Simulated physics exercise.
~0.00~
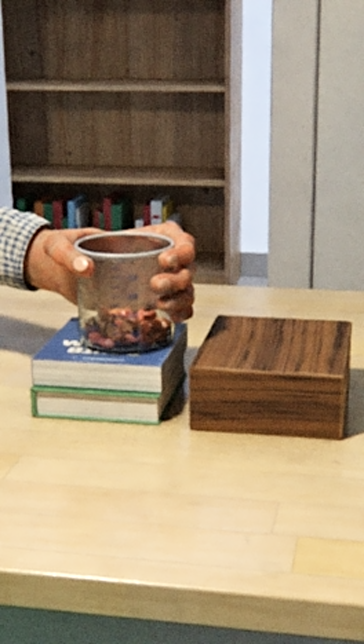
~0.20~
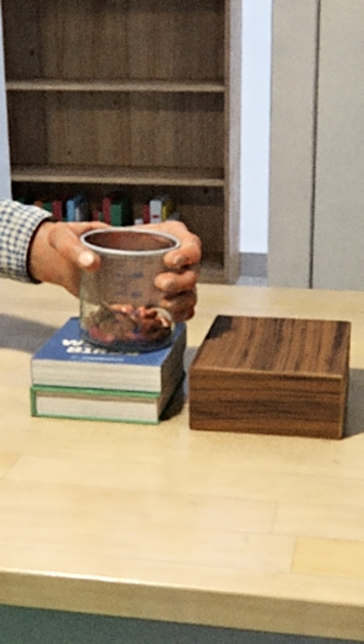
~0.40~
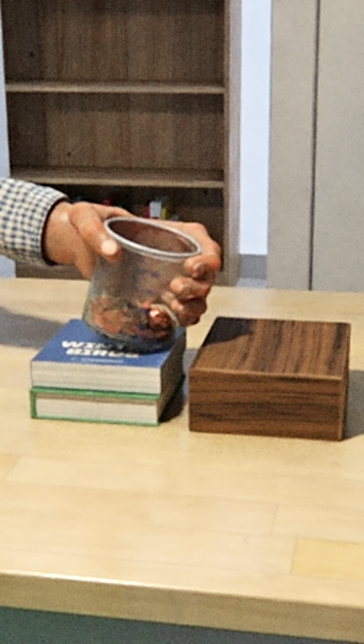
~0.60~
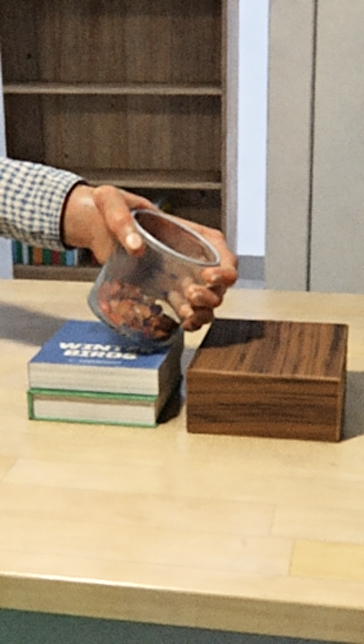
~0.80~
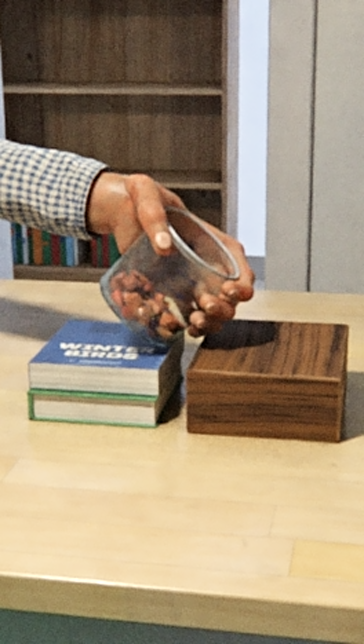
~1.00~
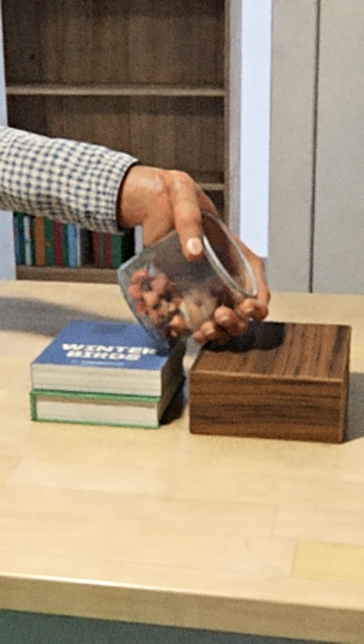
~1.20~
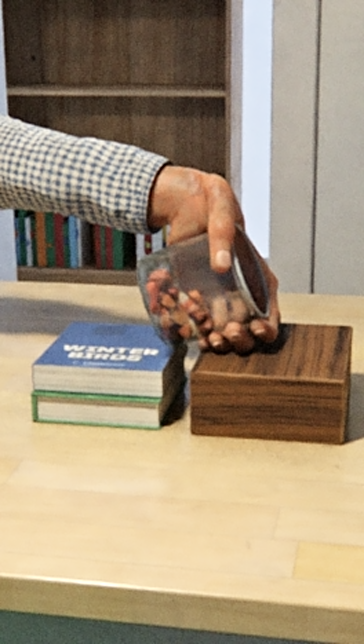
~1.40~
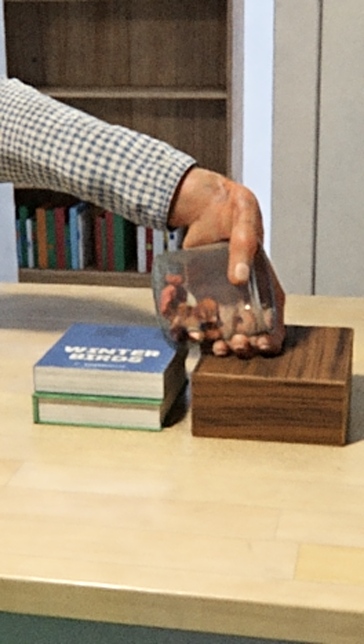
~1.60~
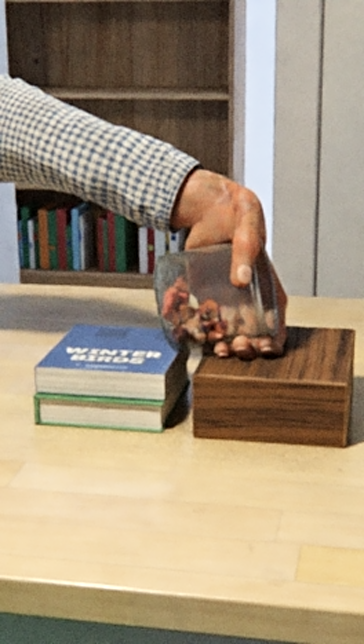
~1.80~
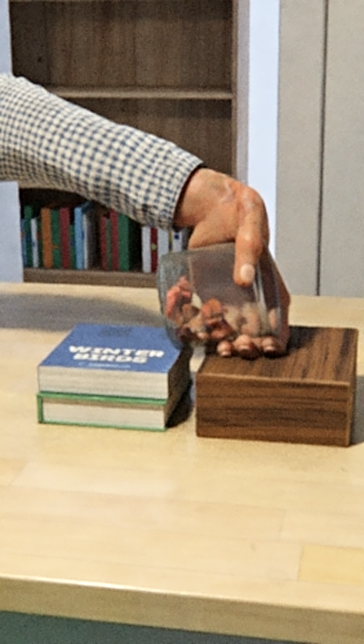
In this clip, a hand in a checkered sleeve lifts a clear container partly filled with small reddish-brown pieces from above two stacked books, tilting it rightward until it rests on its side against a dark wooden block, still held, with the contents remaining inside.
